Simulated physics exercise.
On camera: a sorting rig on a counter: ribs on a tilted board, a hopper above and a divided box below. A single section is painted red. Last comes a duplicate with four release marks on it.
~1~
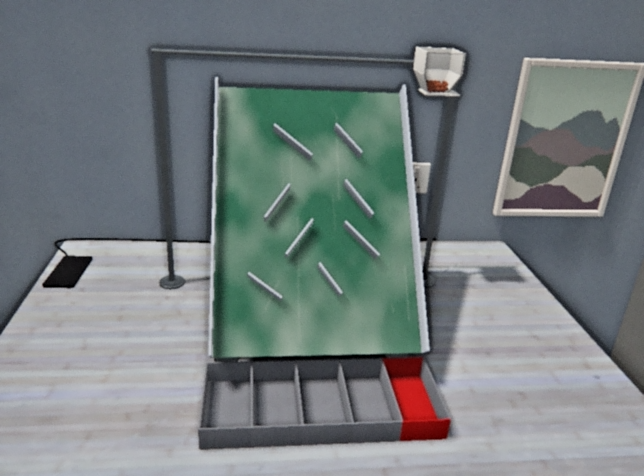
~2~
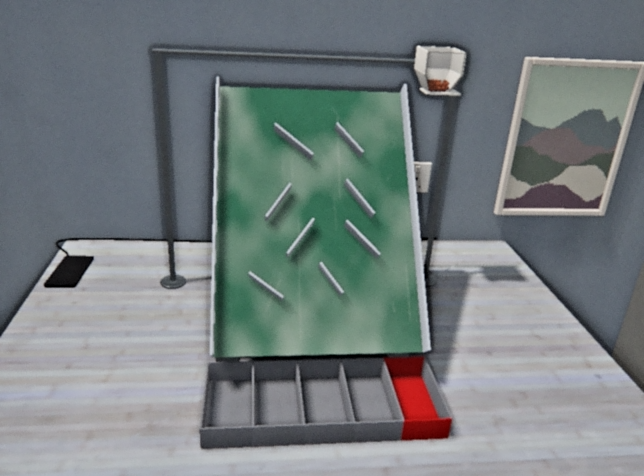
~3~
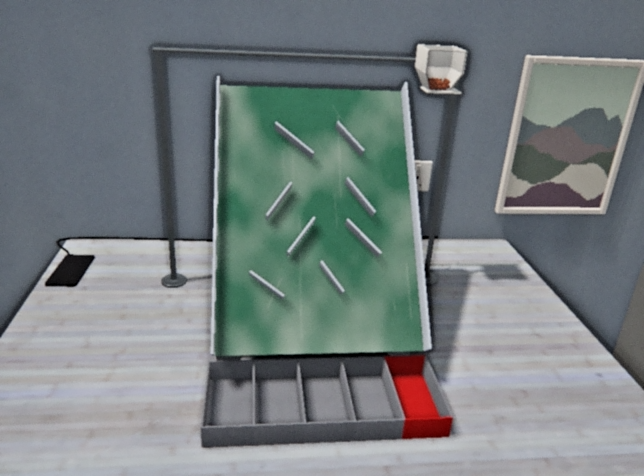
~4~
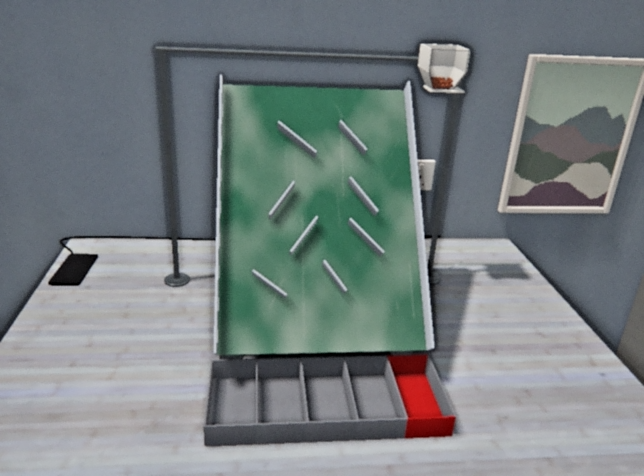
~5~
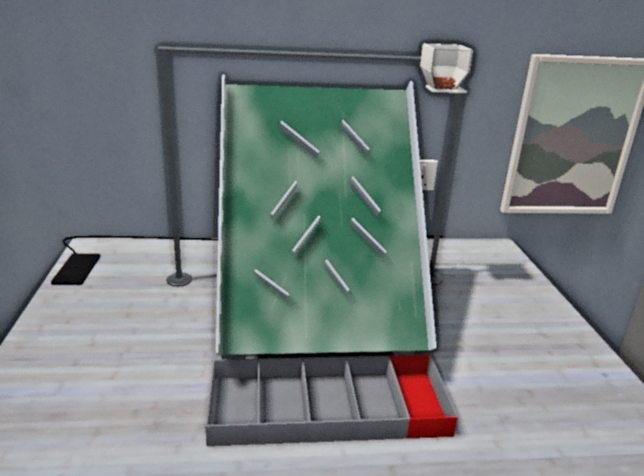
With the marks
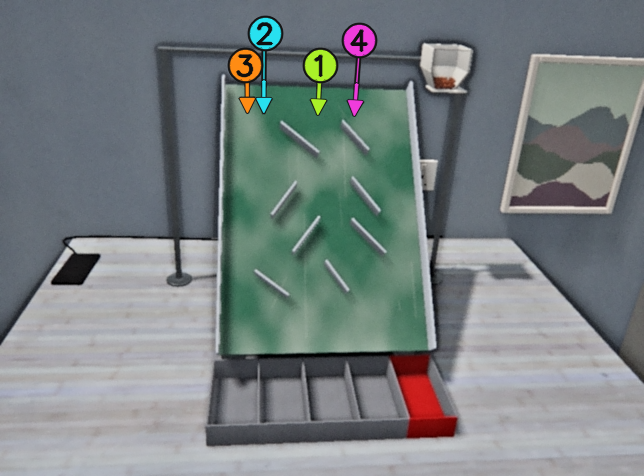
Only the camera moves, drifting very slightly so that the whole view slides a touch to the right, while it looks from the front and a little above at a pale wooden counter against a grey-blue wall. A tilted green board with grey ribs stands behind a grey divided box whose rightmost section is red, with a white hopper of reddish-brown pellets at upper right and a mountain picture beyond. Nothing on the rig visibly moves.
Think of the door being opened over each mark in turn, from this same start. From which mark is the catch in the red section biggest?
Mark 4 does it best.
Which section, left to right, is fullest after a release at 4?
The fifth.
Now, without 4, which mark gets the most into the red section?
The answer is 1.
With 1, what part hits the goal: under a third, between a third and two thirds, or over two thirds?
It is between a third and two thirds.
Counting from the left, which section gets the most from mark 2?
The first.
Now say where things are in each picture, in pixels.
The first picture shows hopper at (435, 86), clay pellets, door shut.
The second picture shows ribs (275, 123) to (313, 154), (337, 123) to (363, 152), (266, 216) to (291, 183).
The third picture shows ribs (347, 178) to (375, 212), (288, 252) to (315, 217), (347, 219) to (381, 253).
The fourth picture shows ribs (253, 270) to (287, 295), (324, 260) to (347, 290).
The fifth picture shows red section at (432, 426), number 5 of 5 from the left.
On the marked copy, mark 1 meets the board at (318, 109); mark 2 meets the board at (263, 107); mark 3 meets the board at (247, 107); mark 4 meets the board at (354, 110).
With 1, about half in the red section, about half in other sections.
With 2, a stray few in the red section, most in other sections, a small part outside the box.
With 3, none in the red section, most in other sections, a small part outside the box.
With 4, nearly all in the red section, a stray few in other sections, a small part outside the box.
